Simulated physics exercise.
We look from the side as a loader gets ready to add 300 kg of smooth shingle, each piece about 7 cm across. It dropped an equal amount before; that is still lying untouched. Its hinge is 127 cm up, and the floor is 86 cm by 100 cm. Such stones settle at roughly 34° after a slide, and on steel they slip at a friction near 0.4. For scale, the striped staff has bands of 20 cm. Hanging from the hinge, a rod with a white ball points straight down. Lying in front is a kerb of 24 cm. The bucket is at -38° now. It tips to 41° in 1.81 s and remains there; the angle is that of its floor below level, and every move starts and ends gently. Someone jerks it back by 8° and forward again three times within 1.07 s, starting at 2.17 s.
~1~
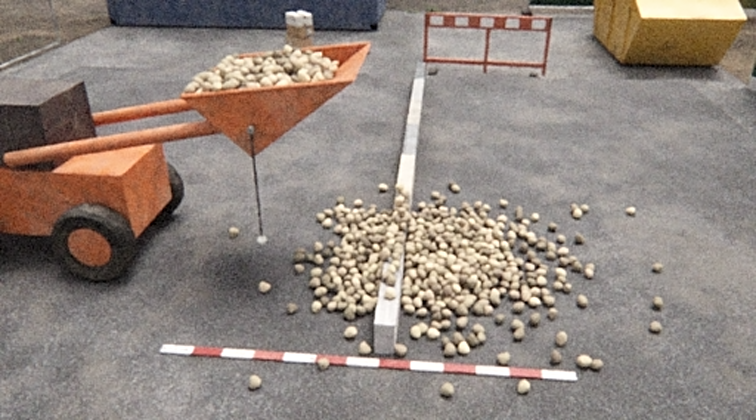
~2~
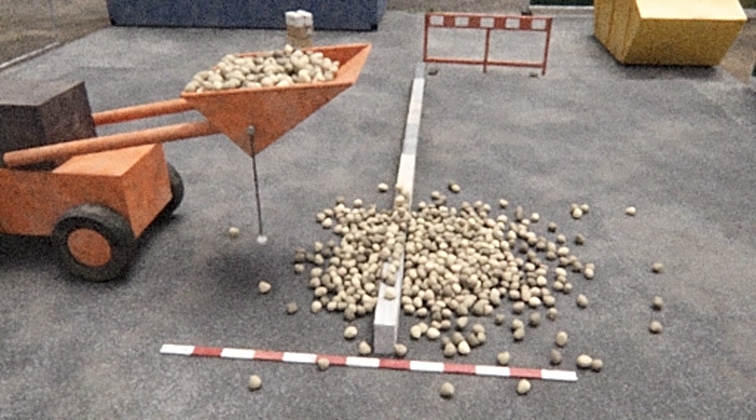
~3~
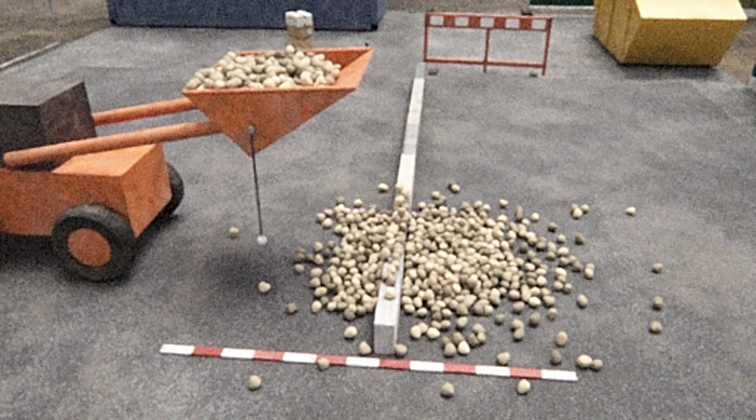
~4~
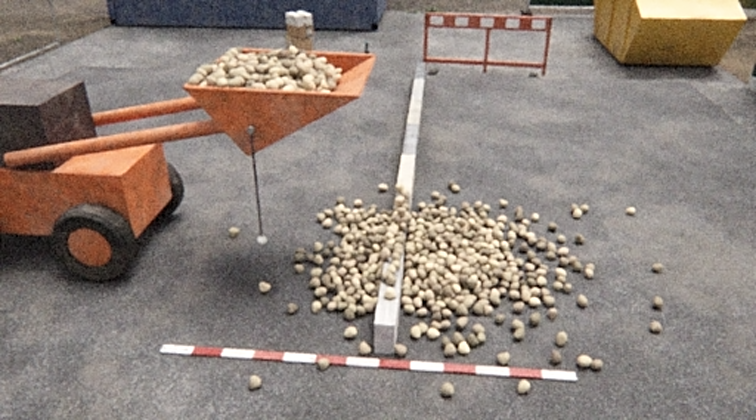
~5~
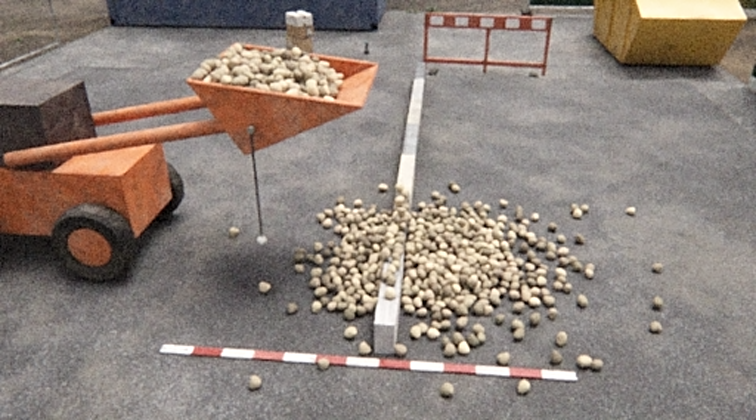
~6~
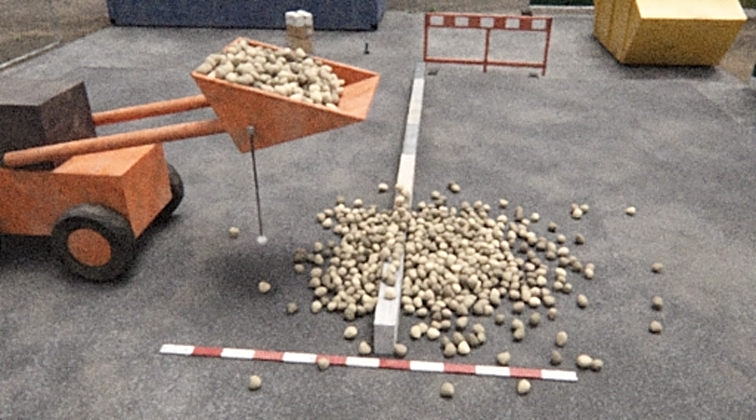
The orange loader's bucket, full of pale rounded stones, barely moves at first, then tilts forward more noticeably, its right-hand lip lowering while the arms stay still. The stones remain inside the bucket, and the scattered pile across the kerb below, behind a red-and-white striped staff, lies unchanged.
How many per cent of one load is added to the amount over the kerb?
About 34 per cent of a load.
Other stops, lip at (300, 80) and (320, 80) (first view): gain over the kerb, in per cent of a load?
I'd expect near 0 per cent first and near 5 per cent next.
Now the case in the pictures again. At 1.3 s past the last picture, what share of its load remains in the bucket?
It keeps some 20 percent of its load.
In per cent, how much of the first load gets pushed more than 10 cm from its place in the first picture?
About 15 %.
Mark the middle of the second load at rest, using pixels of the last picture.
Middle: Approx. (375, 244) px.
Then, 0.8 s after the last picture the floor is at 29°; in per cent of one load, 93 in the bucket, 42 on this side of the kerb, 65 over the kerb; the foremost stones are at (612, 243).
Then, 1.3 s after the last picture the floor is at 41°; in per cent of one load, 19 in the bucket, 102 on this side of the kerb, 79 over the kerb; the foremost stones are at (612, 243).
Then, 3.1 s after the last picture the floor is at 41°; in per cent of one load, 0 in the bucket, 101 on this side of the kerb, 99 over the kerb; the foremost stones are at (623, 256).
Then, 5.6 s after the last picture the floor is at 41°; in per cent of one load, 0 in the bucket, 101 on this side of the kerb, 99 over the kerb; the foremost stones are at (623, 256). Net gain over the kerb, 34.
